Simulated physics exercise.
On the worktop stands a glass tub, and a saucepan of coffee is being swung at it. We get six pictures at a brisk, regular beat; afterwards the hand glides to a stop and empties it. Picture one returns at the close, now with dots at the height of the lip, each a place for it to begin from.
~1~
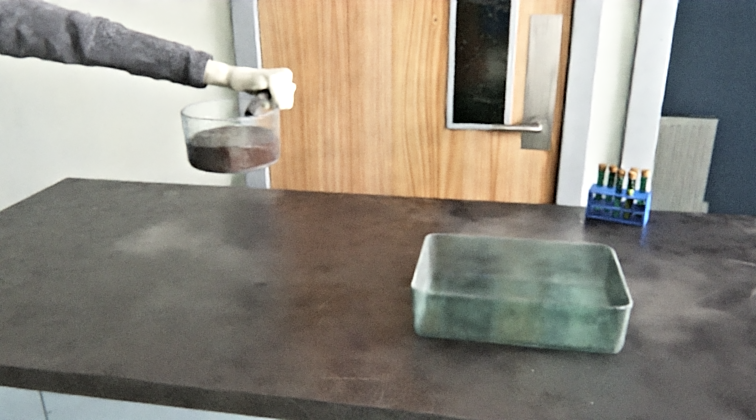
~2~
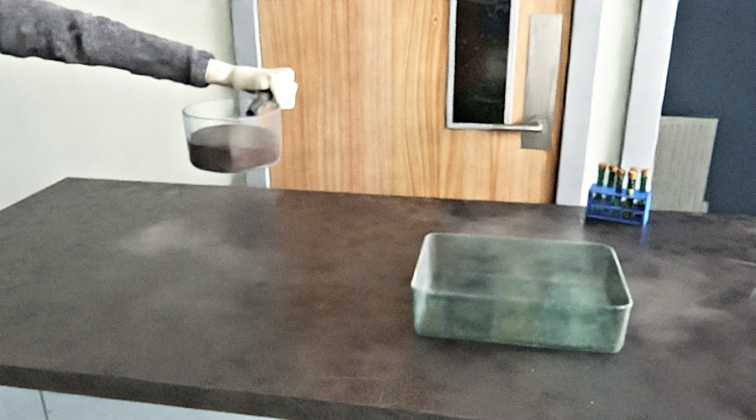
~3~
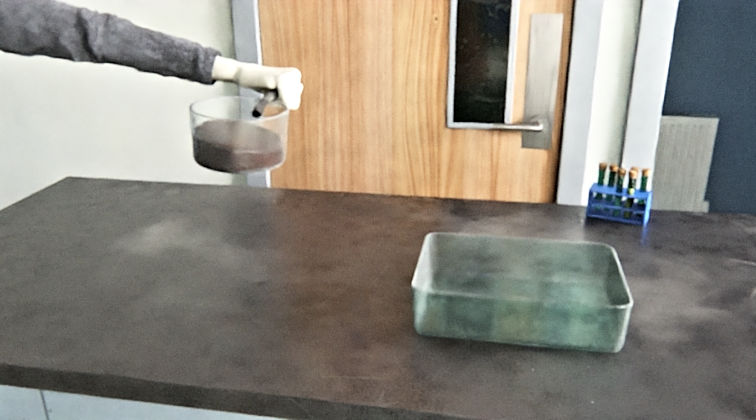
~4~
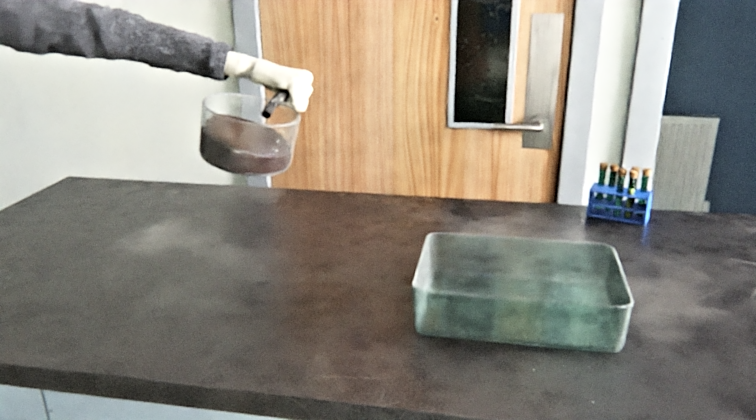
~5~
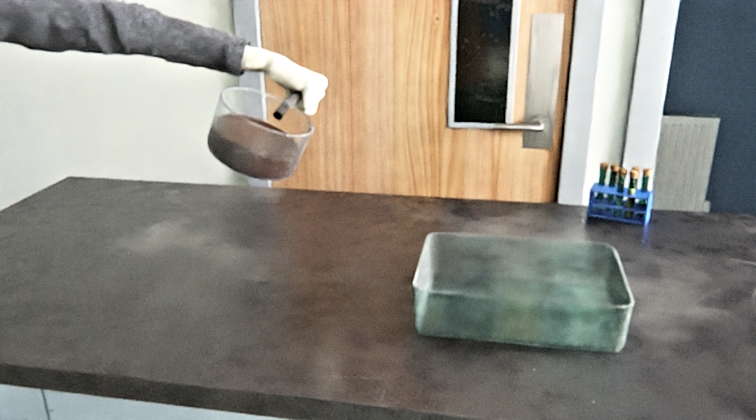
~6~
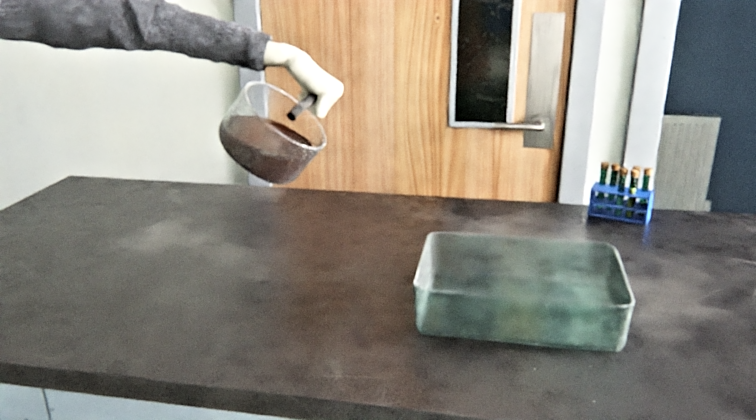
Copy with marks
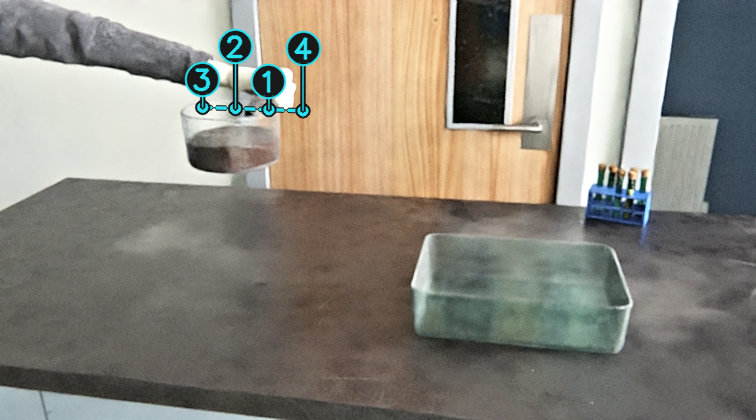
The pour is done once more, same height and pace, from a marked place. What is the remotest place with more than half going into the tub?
The answer is dot 4.
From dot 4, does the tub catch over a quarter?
Yes, it does.
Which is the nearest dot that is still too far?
That is dot 1.
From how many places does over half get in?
One of them.
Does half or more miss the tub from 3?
Yes, it does.
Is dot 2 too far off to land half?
Yes, it does.
On the marked copy, 1 at (268, 109); 2 at (235, 108); 3 at (202, 107); 4 at (303, 110).
Choosing 1, about 24 % lands in the tub, 72 % falls short and 4 % goes beside or beyond.
Choosing 2, about 0 % lands in the tub, 99 % falls short.
Choosing 3, about 0 % lands in the tub, 100 % falls short.
Choosing 4, about 66 % lands in the tub, 16 % falls short and 18 % goes beside or beyond.
